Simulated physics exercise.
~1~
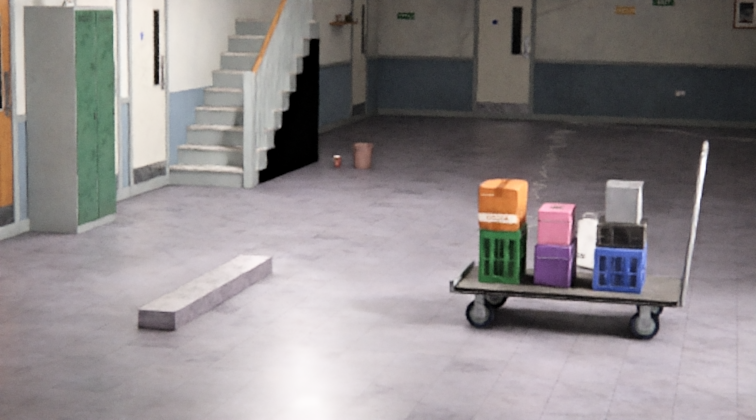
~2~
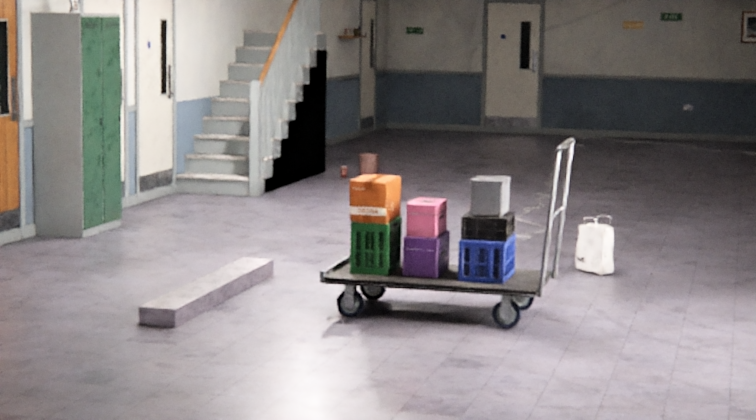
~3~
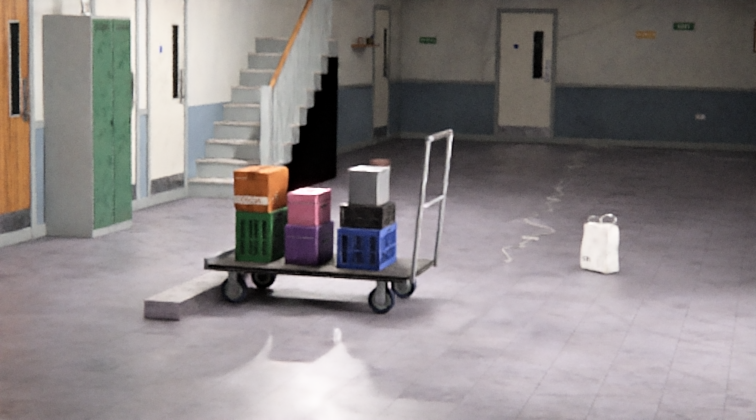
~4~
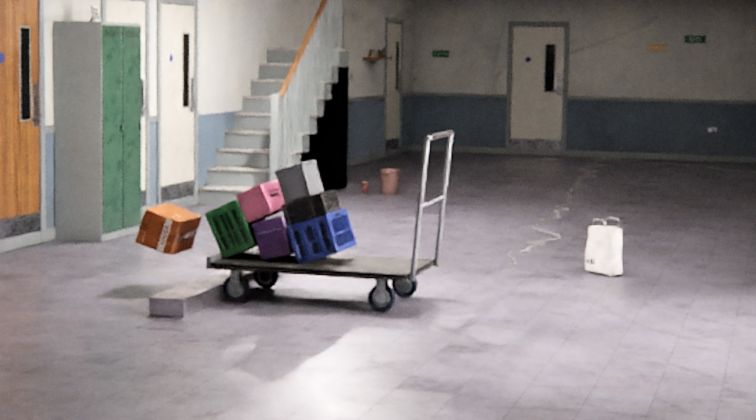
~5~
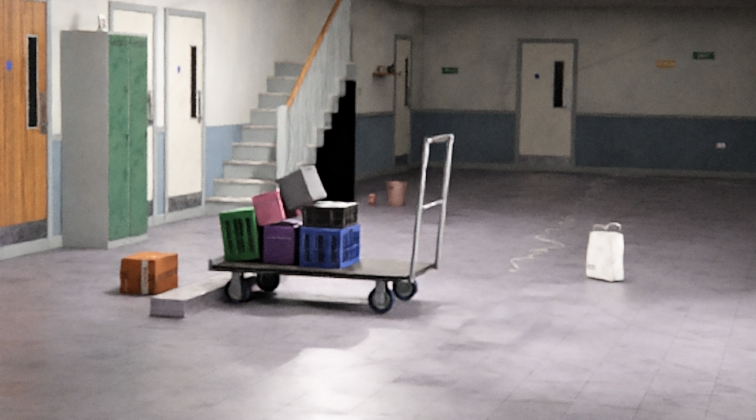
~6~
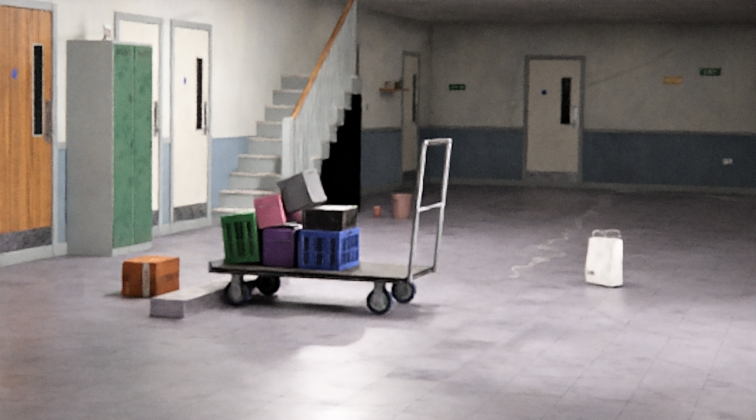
In a hallway with stairs and lockers, a flat cart stacked with coloured crates and boxes rolled left and stopped at a low beam, its load lurched forward, and the orange box tumbled to the floor while the rest stayed aboard, some leaning.
